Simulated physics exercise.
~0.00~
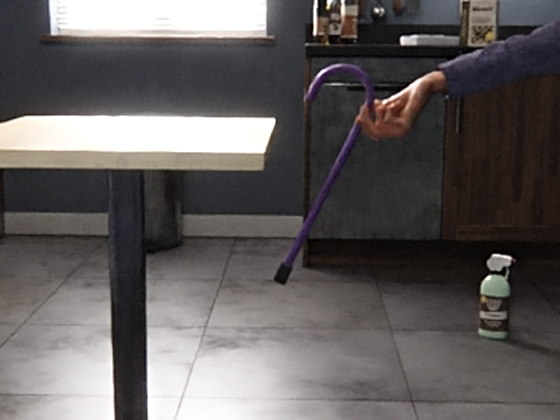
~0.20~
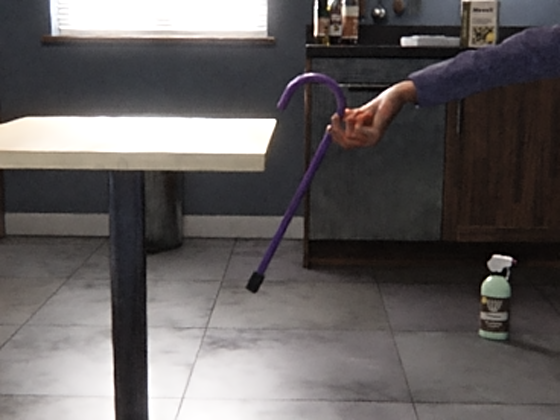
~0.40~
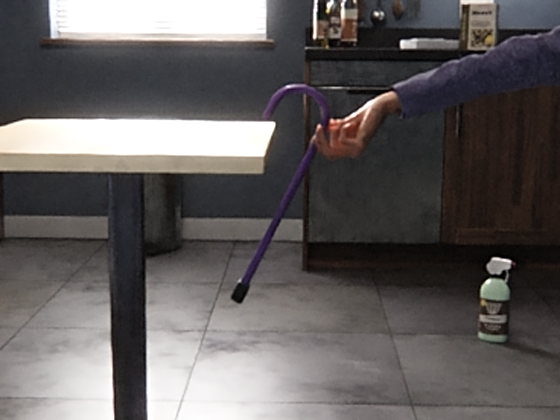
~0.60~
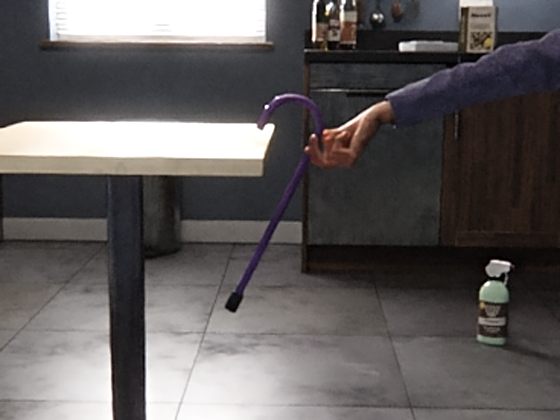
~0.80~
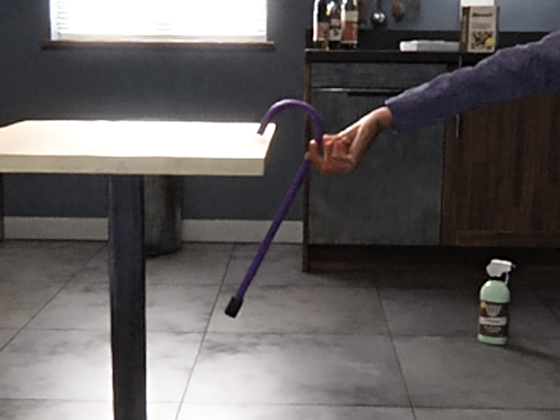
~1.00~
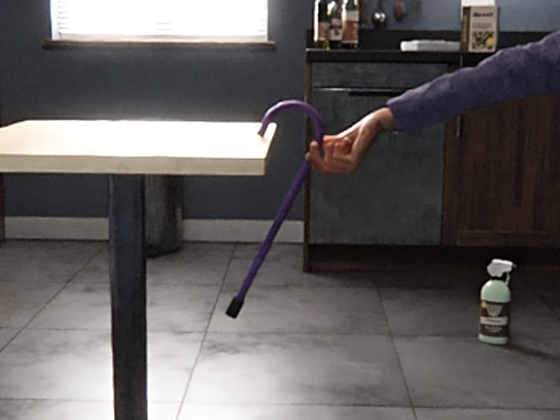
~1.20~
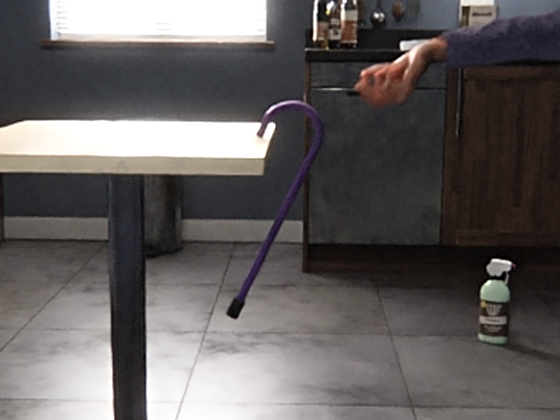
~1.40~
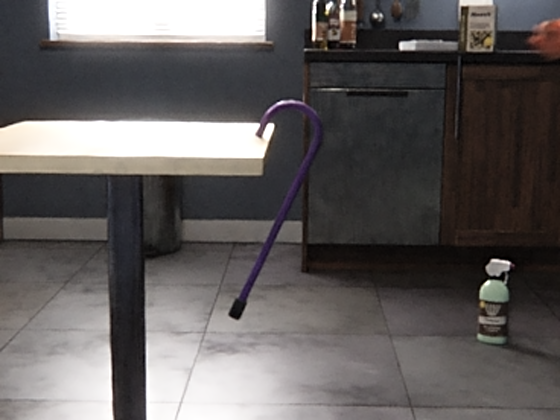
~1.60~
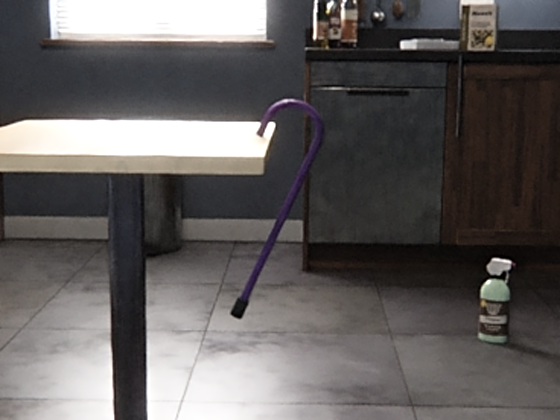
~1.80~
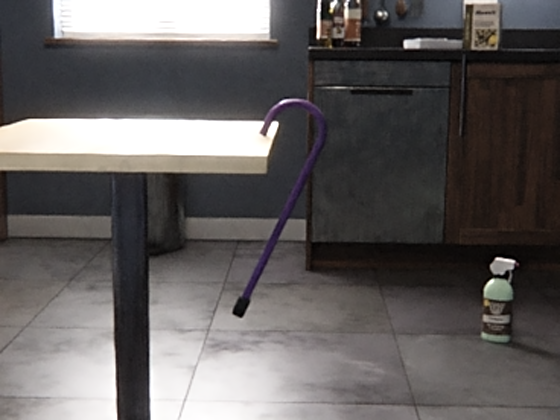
The video shows a hand carrying a purple cane leftward to a light-topped table in a kitchen and hooking its curved handle over the table's right edge. The hand lets go and withdraws to the right, and the cane stays hanging there at a slant.
